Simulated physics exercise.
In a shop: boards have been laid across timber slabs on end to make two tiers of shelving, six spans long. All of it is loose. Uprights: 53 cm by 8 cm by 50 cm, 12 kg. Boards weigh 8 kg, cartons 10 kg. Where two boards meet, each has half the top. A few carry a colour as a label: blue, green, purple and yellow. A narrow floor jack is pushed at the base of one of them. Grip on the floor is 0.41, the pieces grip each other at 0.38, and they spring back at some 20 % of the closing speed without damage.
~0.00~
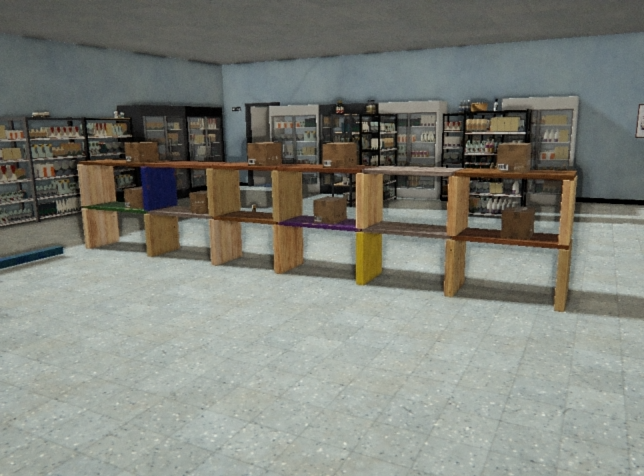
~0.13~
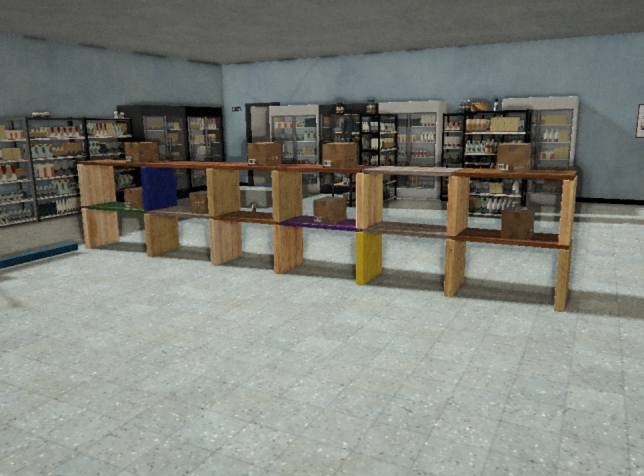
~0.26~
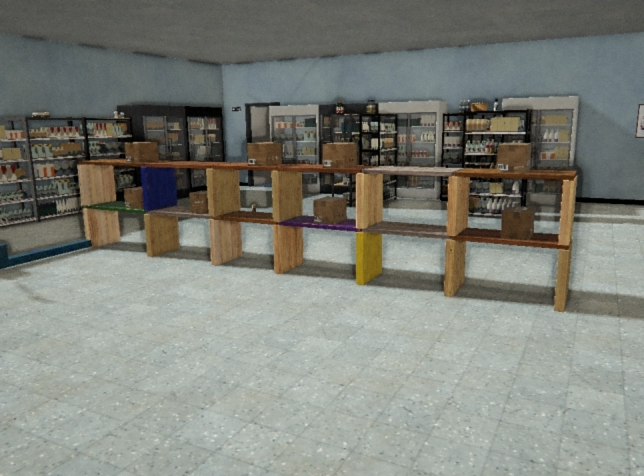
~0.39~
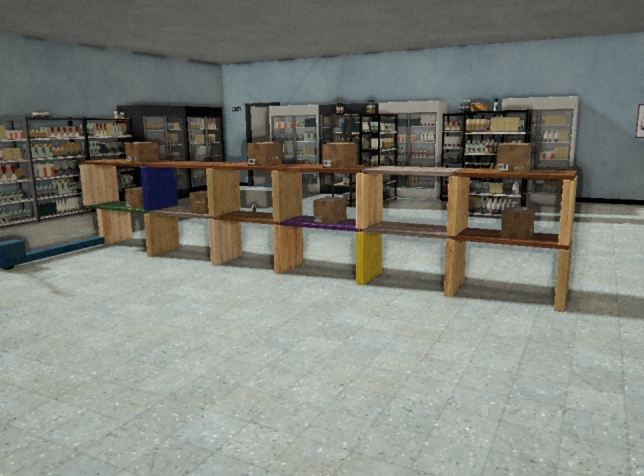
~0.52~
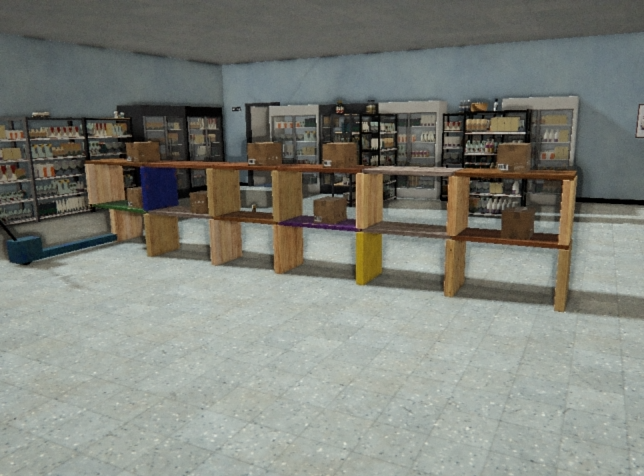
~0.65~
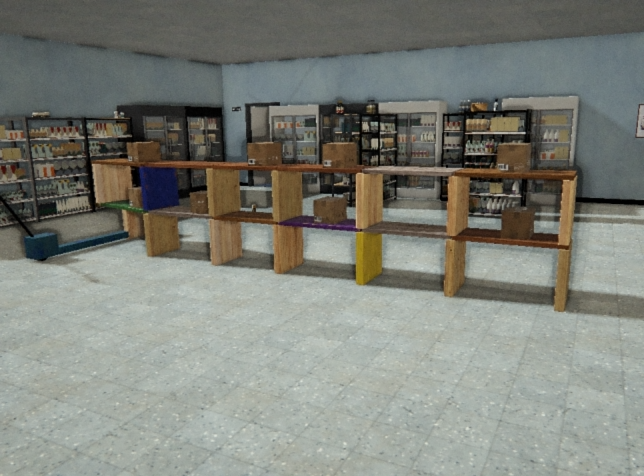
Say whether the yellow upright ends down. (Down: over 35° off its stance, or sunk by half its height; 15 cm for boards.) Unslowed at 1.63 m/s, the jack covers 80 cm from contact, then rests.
In the end the yellow upright stays up.
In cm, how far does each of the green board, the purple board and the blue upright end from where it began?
Moved: Green 60, purple 0, blue 70.
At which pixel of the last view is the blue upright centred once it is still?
At about (151, 231).
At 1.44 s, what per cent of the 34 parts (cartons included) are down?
At that moment 5 per cent.
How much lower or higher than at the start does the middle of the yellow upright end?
It ends some 0 cm lower.
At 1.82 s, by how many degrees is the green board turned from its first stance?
Roughly 70°.
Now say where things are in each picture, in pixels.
In the first frame (each place is the centre of the face we see best), jack tip (56, 250) 41 cm short; yellow upright (373, 254); blue upright (162, 187); purple board (318, 227); all as stacked.
Jack tip (71, 246) 20 cm short; yellow upright (373, 254), in the second frame.
Jack tip (85, 243) 16 mm in; yellow upright (373, 254), in the third frame.
Jack tip (99, 240) 23 cm in; yellow upright (373, 254); green board (116, 209) moved 27 mm; 3 have shifted, in the fourth frame.
Jack tip (111, 237) 44 cm in; yellow upright (373, 254); green board (117, 209) moved 8 cm; 5 have shifted, in the fifth frame.
Jack tip (123, 234) 65 cm in; yellow upright (373, 254); green board (120, 208) moved 15 cm; blue upright (162, 187); 6 have shifted, in the sixth frame.
By 1.44 s, 1 of the 34 pieces down; yellow upright unmoved; green board tilted 22°.
By 1.82 s, 7 of the 34 pieces down; yellow upright unmoved; green board tilted 75°, 26 cm lower.
When it is over (3.1 s), 7 of the 34 pieces down; yellow upright unmoved; blue upright tilted 50°, 60 cm lower; green board tilted 7°, 46 cm lower. In pixels of the last frame, middles, yellow upright near (369, 254), blue upright near (151, 231).
